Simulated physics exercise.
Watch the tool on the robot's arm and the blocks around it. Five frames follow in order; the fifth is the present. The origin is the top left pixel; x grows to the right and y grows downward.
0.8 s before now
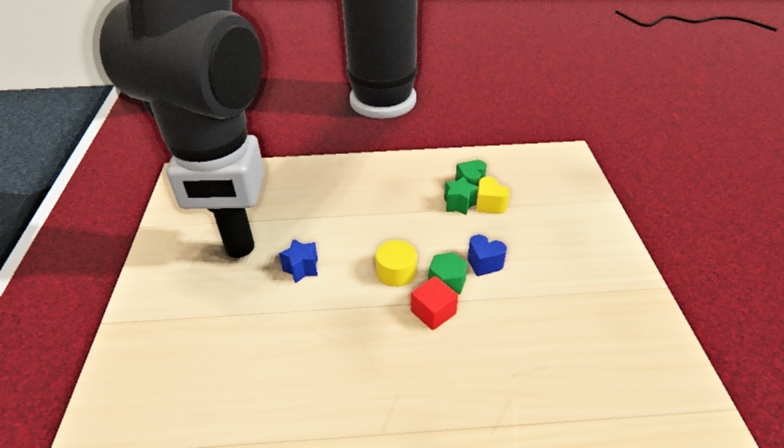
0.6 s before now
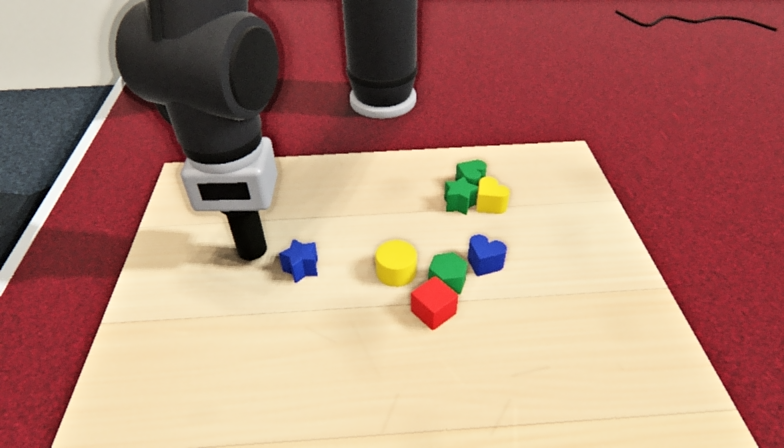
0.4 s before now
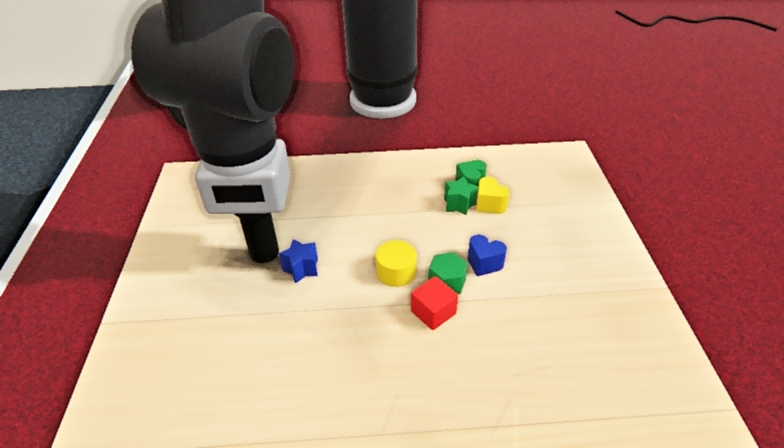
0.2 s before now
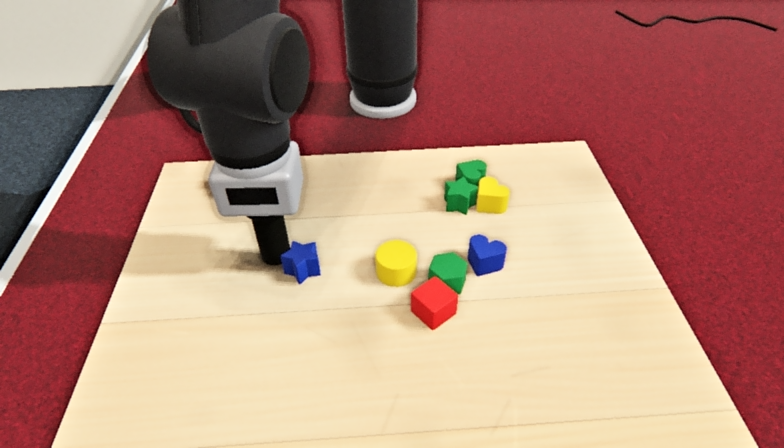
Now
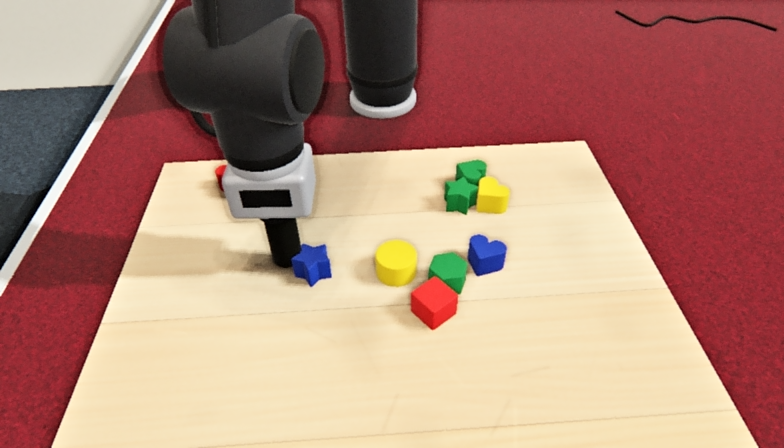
A robot arm moves its black tool right across the board and nudges a blue star.
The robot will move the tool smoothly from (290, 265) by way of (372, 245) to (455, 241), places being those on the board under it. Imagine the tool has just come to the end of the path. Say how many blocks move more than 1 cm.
Answer: One block.
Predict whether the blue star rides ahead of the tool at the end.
It comes off the tool's front.
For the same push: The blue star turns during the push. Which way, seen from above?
From above, it turns clockwise.
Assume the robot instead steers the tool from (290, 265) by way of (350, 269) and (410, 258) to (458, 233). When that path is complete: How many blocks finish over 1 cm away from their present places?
Three or more blocks.
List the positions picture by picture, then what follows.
In the first frame, tool's lower end at (240, 248); blue star at (299, 251); yellow circle at (396, 254).
In the second frame, tool at (253, 250); blocks still.
In the third frame, tool at (265, 253); blocks still.
In the fourth frame, tool at (276, 255); blue star at (300, 252).
In the fifth frame, tool at (288, 257); blue star at (311, 254); yellow circle at (396, 254).
On the path given first. One third of the way, tool at (345, 242); blue star at (338, 255), turned 60° clockwise.
Two thirds of the way, tool at (400, 235); blue star at (338, 255), turned 60° clockwise.
At the end, tool at (456, 233); blue star at (338, 255), turned 60° clockwise; yellow circle still.
